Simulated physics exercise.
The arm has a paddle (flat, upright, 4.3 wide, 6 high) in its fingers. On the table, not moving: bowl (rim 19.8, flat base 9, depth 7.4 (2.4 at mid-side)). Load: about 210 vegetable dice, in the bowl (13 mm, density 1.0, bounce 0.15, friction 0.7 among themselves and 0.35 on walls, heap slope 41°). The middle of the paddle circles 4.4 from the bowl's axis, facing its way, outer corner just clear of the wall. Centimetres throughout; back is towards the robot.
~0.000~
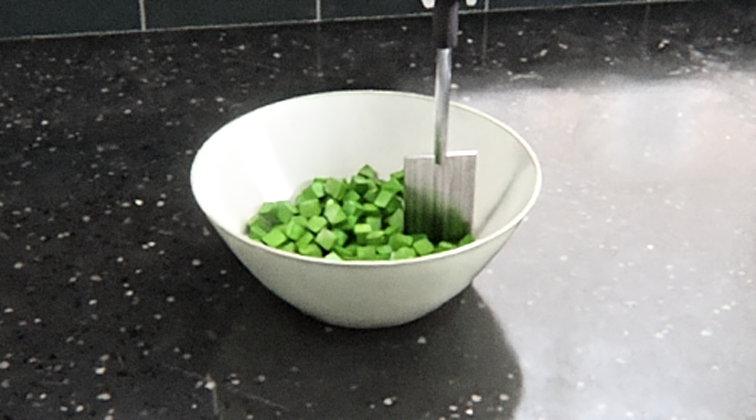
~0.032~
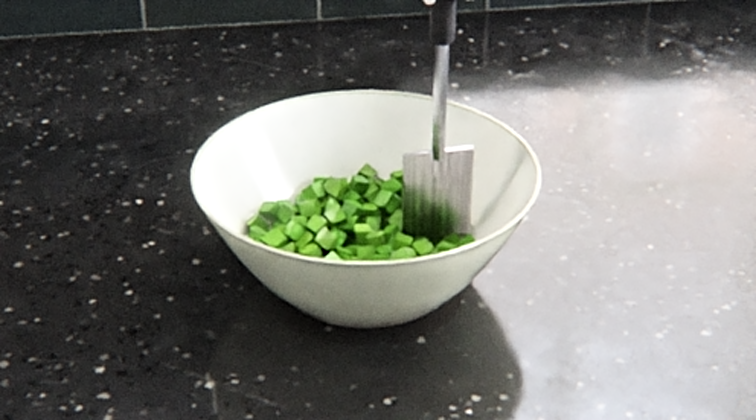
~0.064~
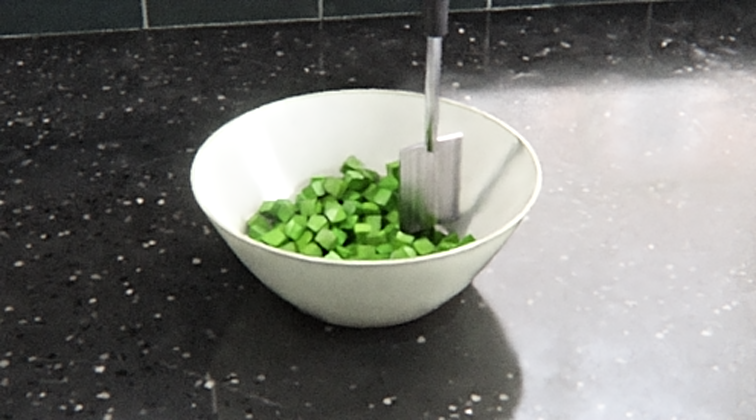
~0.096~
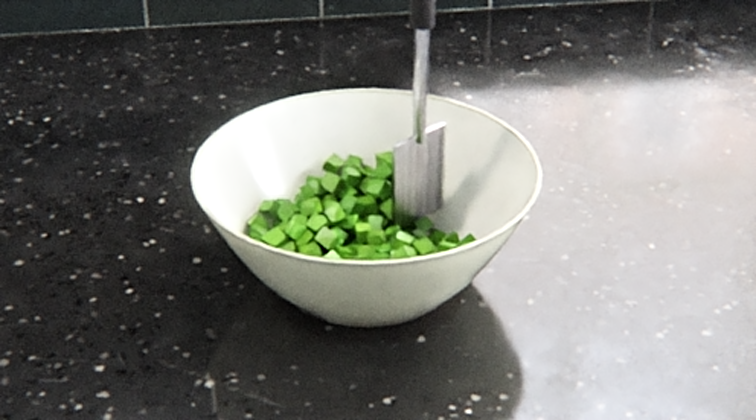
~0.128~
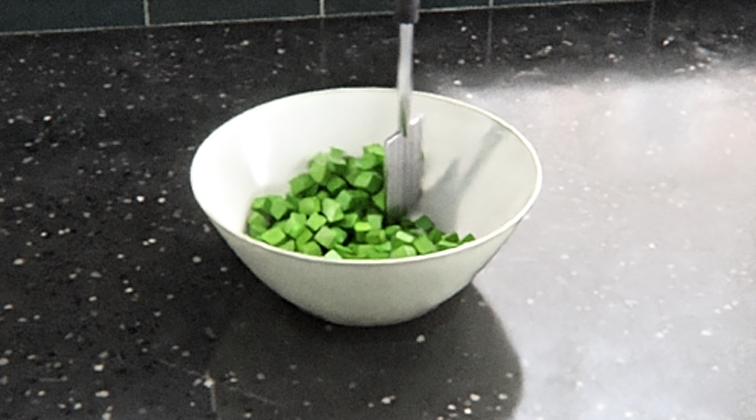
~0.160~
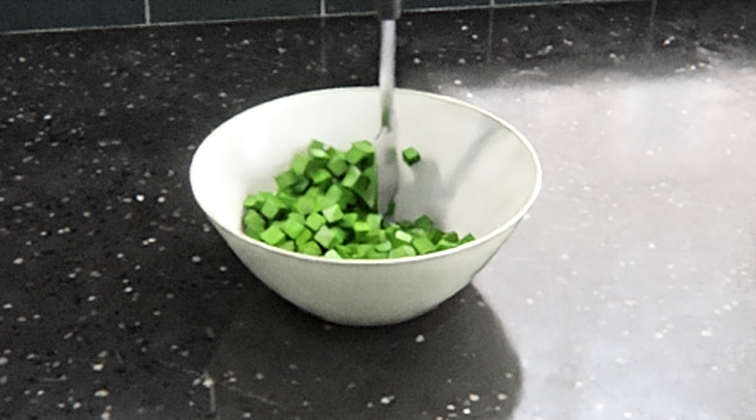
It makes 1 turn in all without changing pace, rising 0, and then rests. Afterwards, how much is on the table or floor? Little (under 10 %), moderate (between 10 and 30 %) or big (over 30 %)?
On the table or floor the share is little, under 10 %.
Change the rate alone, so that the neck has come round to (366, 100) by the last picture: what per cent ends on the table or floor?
Some 5 per cent.
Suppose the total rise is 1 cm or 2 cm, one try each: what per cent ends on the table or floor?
About 0 and 0 per cent.
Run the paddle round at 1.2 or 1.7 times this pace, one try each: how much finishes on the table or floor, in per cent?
Some 5 and 10 per cent.
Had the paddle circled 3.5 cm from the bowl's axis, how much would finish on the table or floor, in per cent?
Then about 0 per cent.
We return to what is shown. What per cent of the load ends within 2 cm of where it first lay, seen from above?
Roughly 5 per cent.
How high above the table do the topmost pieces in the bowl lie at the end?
About 8.0 cm.
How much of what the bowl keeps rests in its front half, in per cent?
About 20 per cent.
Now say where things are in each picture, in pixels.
In the first frame, paddle neck at (441, 132), 0° round; upper third of the load around (349, 235), from x 255 to 470, top at y 175; 208 in the bowl.
In the second frame, paddle neck at (439, 128), 6° round; upper third of the load around (349, 234), from x 255 to 470, top at y 175.
In the third frame, paddle neck at (432, 119), 21° round; upper third of the load around (352, 227), from x 255 to 470, top at y 165.
In the fourth frame, paddle neck at (420, 111), 36° round; upper third of the load around (351, 225), from x 255 to 470, top at y 160.
In the fifth frame, paddle neck at (405, 105), 51° round; upper third of the load around (341, 216), from x 255 to 470, top at y 155.
In the sixth frame, paddle neck at (387, 101), 65° round; upper third of the load around (331, 208), from x 255 to 470, top at y 150; 208 in the bowl.
After 0.40 s, 180° round, highest piece 8 above the table; 208 in the bowl.
After 0.65 s, 294° round, highest piece 9 above the table; 205 in the bowl, 1 on the table or floor, 2 in flight or on the tool.
After 0.97 s, 0° round, highest piece 7 above the table; 198 in the bowl, 9 on the table or floor, 1 in flight or on the tool.
After 1.67 s, 0° round, highest piece 7 above the table; 198 in the bowl, 10 on the table or floor.
At rest, 198 in the bowl, 10 on the table or floor. That is 5 % on the table or floor.
